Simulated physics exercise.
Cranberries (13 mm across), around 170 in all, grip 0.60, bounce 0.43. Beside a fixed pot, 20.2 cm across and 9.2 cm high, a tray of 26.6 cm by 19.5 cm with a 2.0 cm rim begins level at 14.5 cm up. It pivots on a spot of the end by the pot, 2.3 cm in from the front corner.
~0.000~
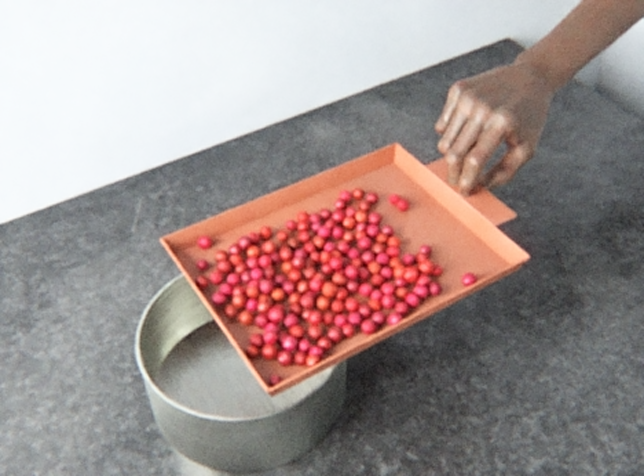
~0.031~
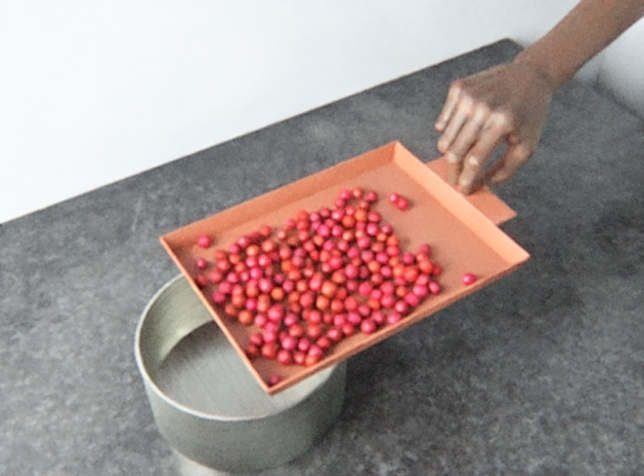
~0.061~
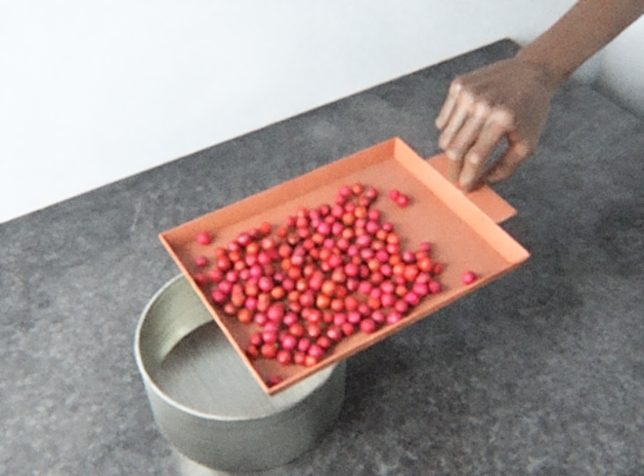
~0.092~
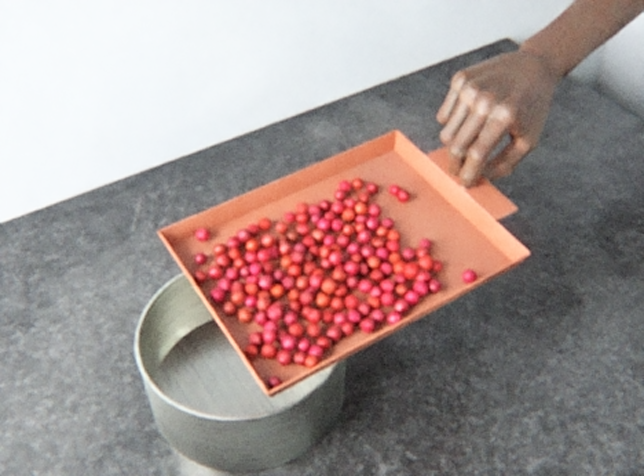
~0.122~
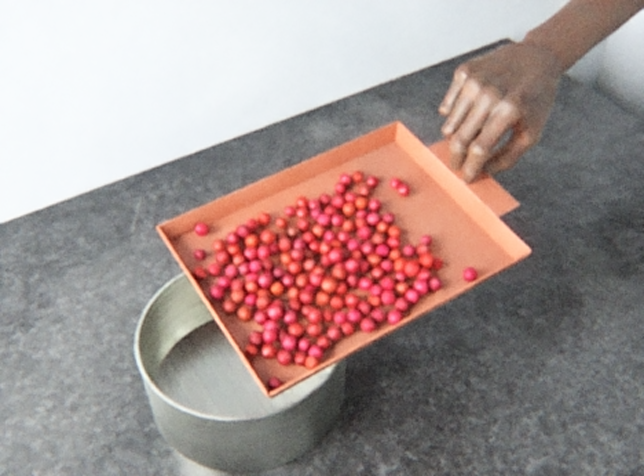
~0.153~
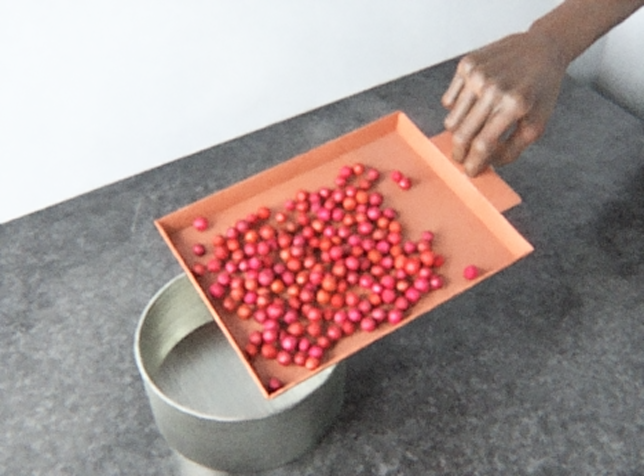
A hand at the upper right grips the tab of a shallow orange tray and, after a still start, gradually raises the tray's far side, tilting it slightly toward the front left. Many small red and pink balls lie clustered on it, barely shifting, above a round grey metal pot. The steady view looks down on a mottled dark grey counter against a white wall.
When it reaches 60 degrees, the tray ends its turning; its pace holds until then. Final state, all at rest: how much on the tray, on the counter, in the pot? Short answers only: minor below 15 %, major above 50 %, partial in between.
Outcome: Tray: I'd expect the greater amount, counter: I'd expect little or nothing, pot: I'd expect little or nothing.
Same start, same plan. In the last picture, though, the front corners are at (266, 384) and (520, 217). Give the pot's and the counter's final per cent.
That works out as pot 15 and counter 15.
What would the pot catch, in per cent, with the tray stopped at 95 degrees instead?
It would be near 0 per cent.
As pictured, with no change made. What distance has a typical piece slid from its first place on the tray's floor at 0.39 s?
Roughly 2 cm.
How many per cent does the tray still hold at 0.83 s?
Load share: Around 95%.
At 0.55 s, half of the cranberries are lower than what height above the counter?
Some 20 cm above the counter.
After 0.39 s, tilt 36 degrees; the tray holds 100 %, the pot 0 %.
After 0.55 s, tilt 53 degrees; the tray holds 100 %, the pot 0 %.
After 0.83 s, tilt 60 degrees; the tray holds 95 %, the pot 0 %.
At rest (1.6 s), tray 90 %, counter 10 %, pot 0 %.
